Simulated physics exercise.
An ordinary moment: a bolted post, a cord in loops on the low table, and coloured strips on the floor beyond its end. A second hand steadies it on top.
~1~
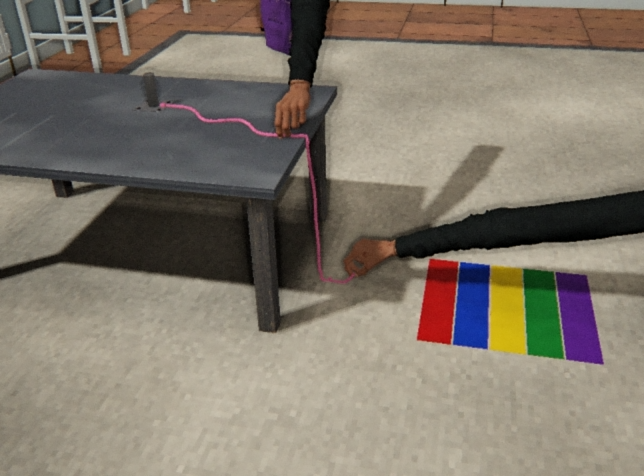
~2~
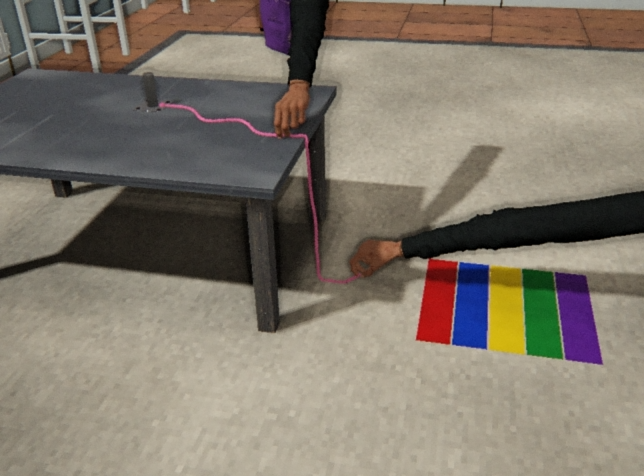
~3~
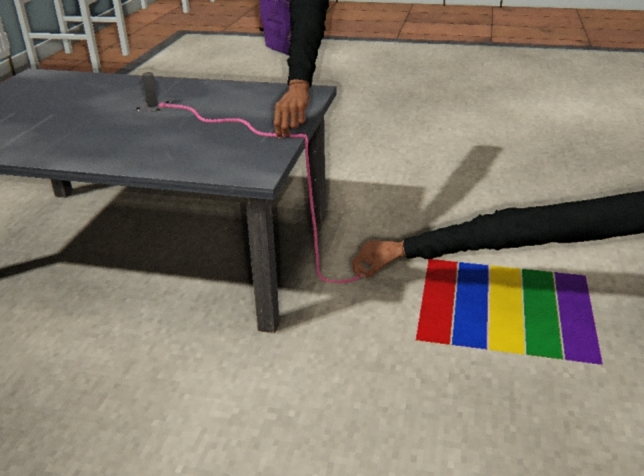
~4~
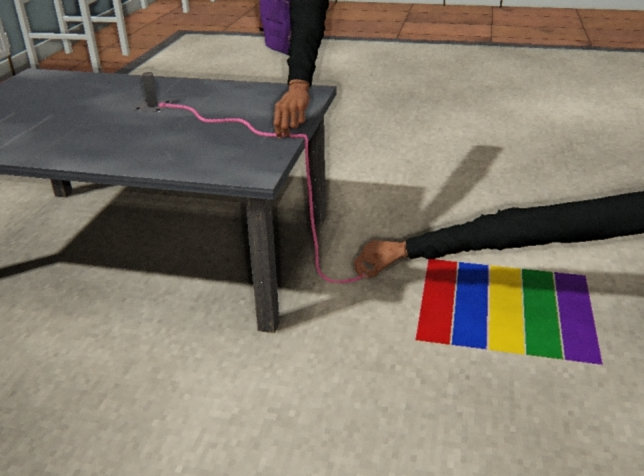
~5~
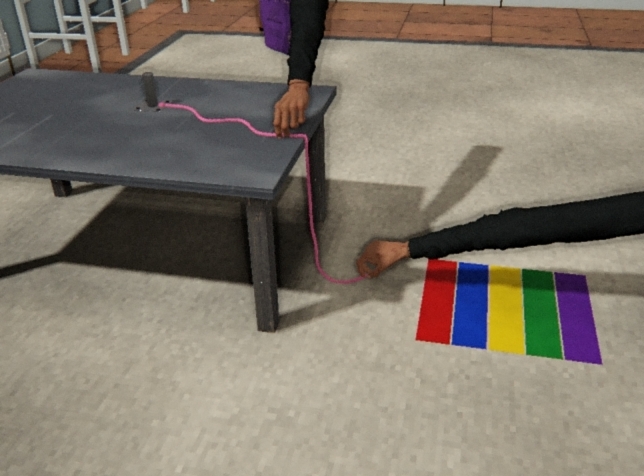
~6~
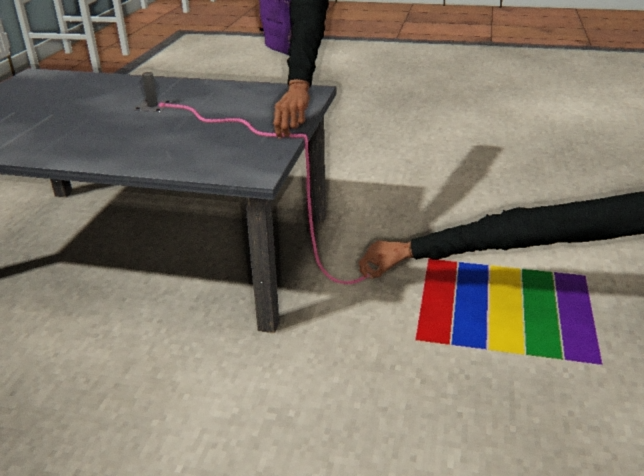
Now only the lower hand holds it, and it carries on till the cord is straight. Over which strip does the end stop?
The end stops over the blue strip.
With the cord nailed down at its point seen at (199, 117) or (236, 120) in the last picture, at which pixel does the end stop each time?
About (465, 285) and (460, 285).
A little later, end near (405, 279); short of the strips.
Next, end near (450, 285); over red.
When it is tight, end near (475, 287); over blue. It gets as far as the blue strip.
